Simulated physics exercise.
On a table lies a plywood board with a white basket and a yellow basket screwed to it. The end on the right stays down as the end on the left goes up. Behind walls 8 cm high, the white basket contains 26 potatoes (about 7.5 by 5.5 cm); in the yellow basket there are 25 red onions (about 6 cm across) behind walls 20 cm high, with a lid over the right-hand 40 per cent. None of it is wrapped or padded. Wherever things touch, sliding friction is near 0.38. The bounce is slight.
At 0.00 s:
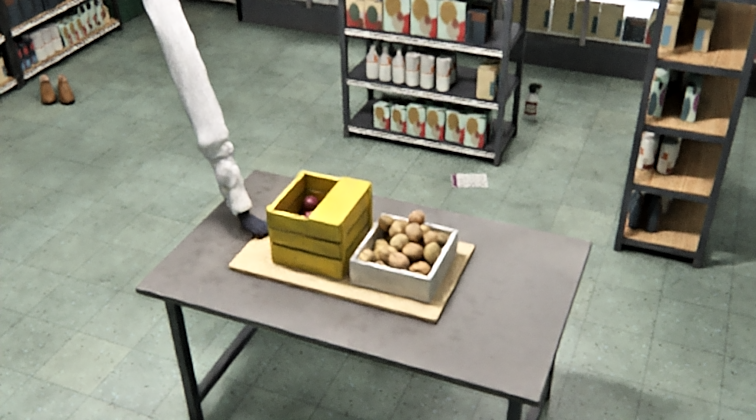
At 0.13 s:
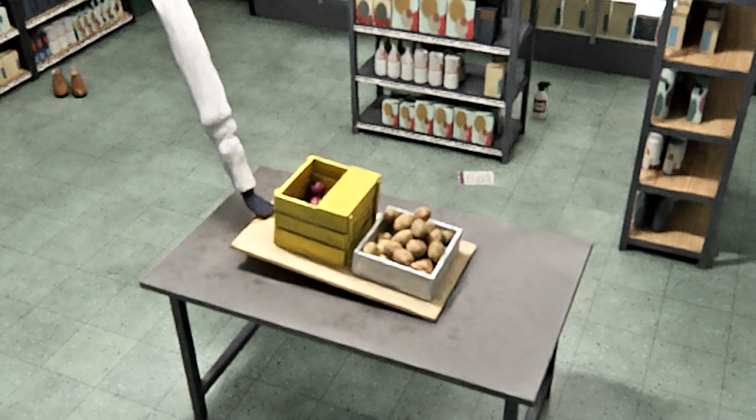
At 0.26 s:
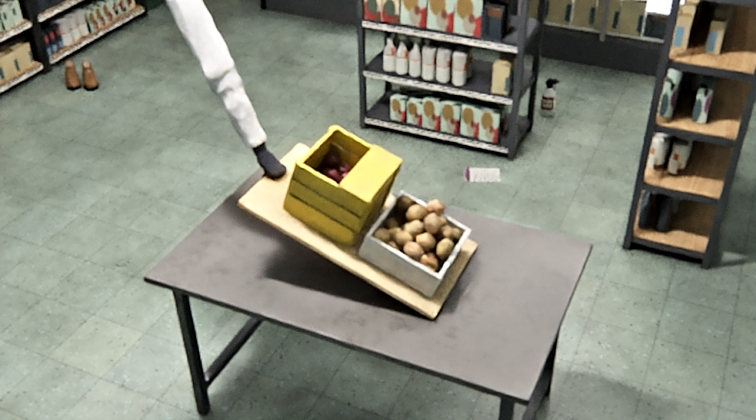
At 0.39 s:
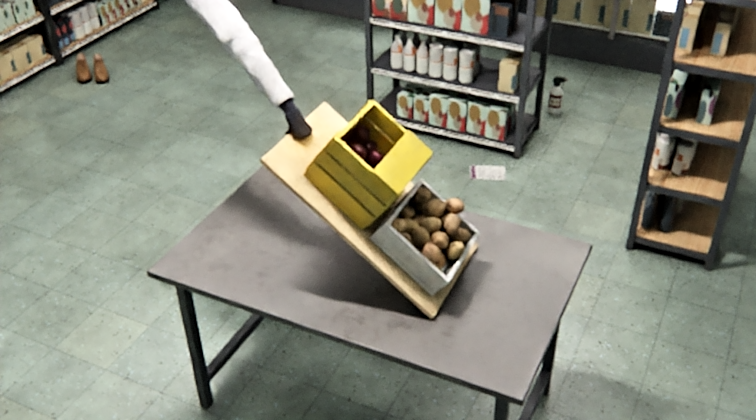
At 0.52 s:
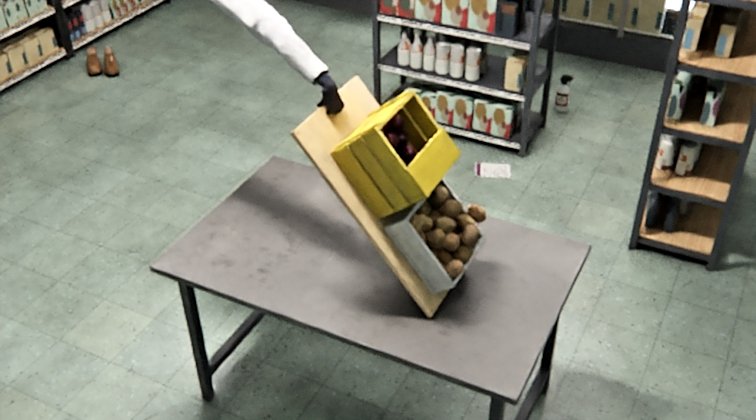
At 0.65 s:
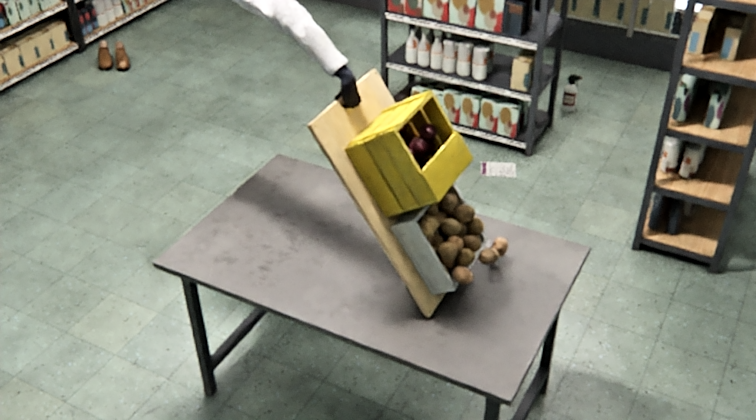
An arm steeply tilts a board with two baskets, and a potato leaves the white one.
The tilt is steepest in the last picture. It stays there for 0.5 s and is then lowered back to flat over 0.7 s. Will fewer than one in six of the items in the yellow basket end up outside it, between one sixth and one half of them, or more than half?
Fewer than one in six.
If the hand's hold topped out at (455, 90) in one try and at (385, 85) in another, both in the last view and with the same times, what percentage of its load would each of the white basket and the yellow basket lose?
The white basket would lose 80 per cent in the first try and 40 per cent in the second, the yellow basket 20 and then 0 per cent.
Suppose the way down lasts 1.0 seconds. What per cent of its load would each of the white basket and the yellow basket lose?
White basket 30, yellow basket 0 per cent.
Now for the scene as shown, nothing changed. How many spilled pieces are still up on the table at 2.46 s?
Piece count: Roughly 8.
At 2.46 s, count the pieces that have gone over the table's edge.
Estimated tally of pieces: Close to 0.
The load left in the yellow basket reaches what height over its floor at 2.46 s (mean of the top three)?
Height: Roughly 14 cm.
After 0.94 s, tilt 56°; the white basket is down by 4 of 26 and the yellow basket has all 25.
After 1.30 s, tilt 49°; the white basket is down by 7 of 26 and the yellow basket has all 25.
After 1.81 s, tilt 1°; the white basket is down by 7 of 26 and the yellow basket has all 25.
When it is over (at 2.46 s), the white basket is down by 7 of 26 and the yellow basket has all 25. Asked share, 0 of 25, 0 per cent.
